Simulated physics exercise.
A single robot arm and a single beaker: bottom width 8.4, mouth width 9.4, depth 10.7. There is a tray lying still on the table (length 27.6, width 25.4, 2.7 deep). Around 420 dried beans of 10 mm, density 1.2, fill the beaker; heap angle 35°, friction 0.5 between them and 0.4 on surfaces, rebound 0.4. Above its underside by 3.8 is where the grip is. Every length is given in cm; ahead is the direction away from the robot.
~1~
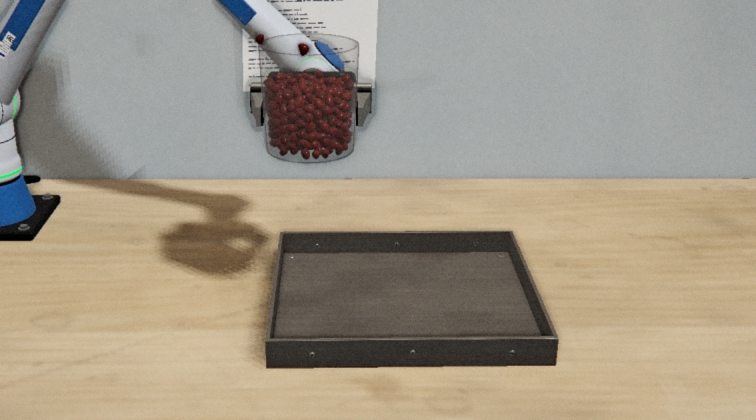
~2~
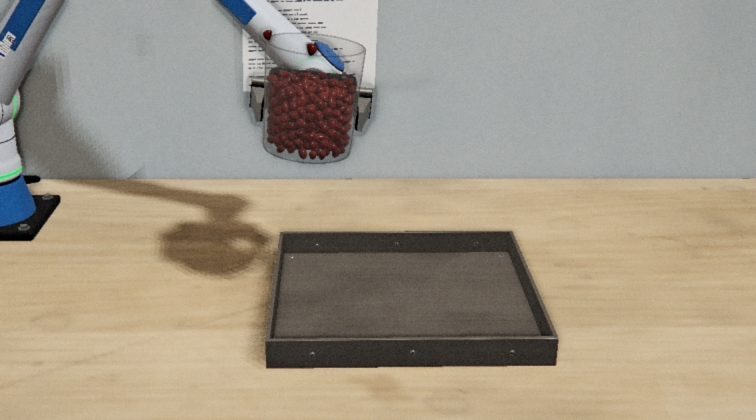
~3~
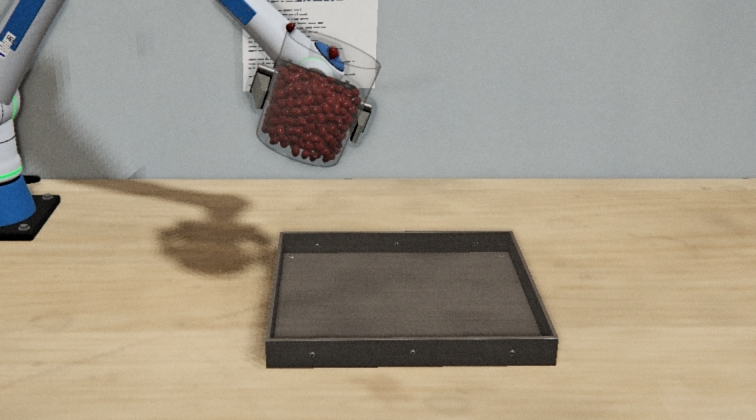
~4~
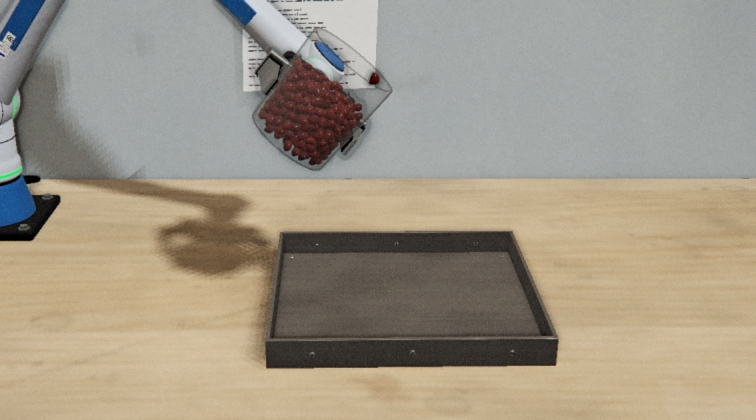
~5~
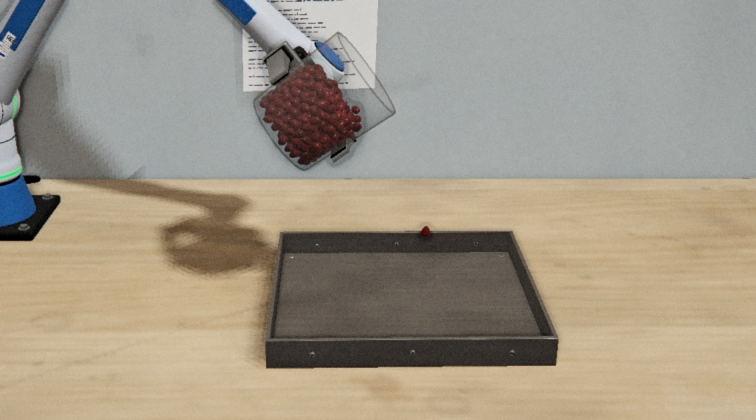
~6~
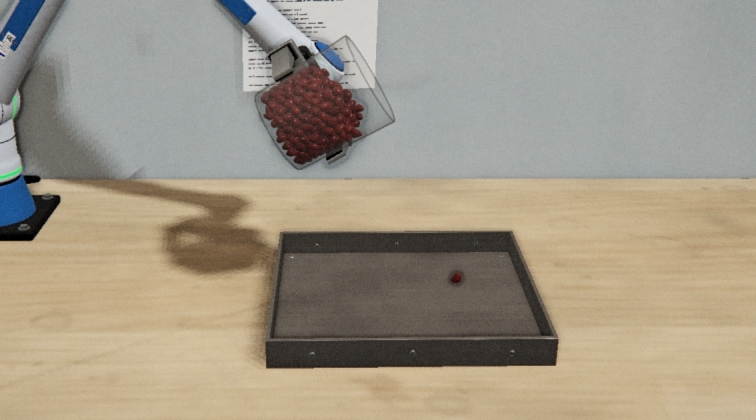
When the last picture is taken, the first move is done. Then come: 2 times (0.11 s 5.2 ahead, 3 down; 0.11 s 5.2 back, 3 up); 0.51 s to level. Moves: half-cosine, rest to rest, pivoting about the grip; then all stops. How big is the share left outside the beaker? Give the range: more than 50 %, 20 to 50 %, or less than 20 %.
The range is less than 20 %.
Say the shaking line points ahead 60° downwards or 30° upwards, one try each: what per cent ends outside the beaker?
It comes to around 5 per cent on the first try and around 70 per cent on the second.
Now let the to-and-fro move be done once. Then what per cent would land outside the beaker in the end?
It would come to around 5 %.
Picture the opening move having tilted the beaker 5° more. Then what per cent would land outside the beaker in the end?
It would be near 20 per cent.
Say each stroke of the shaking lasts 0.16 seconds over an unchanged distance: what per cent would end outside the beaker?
In that case around 5 per cent.
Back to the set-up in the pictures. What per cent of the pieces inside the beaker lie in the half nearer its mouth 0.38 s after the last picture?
Close to 45 in a hundred.
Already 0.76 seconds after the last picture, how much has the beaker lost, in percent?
Around 10 % has gone out so far.
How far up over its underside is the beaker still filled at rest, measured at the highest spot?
10.0 cm.
Then, 0.38 s later, tilted 59° forward, highest piece 24 above the table; 394 in the beaker, 8 in the tray, 1 on the table or floor, 16 in flight or on a rim.
Then, 0.76 s later, tilted 18° forward, highest piece 27 above the table; 368 in the beaker, 39 in the tray, 11 on the table or floor, 1 in flight or on a rim.
Then, 1.15 s later, level, highest piece 28 above the table; 368 in the beaker, 38 in the tray, 13 on the table or floor.
Then, 2.20 s later, level, highest piece 28 above the table; 368 in the beaker, 38 in the tray, 13 on the table or floor.
At rest, 368 in the beaker, 38 in the tray, 13 on the table or floor. That is 12 % outside the beaker.
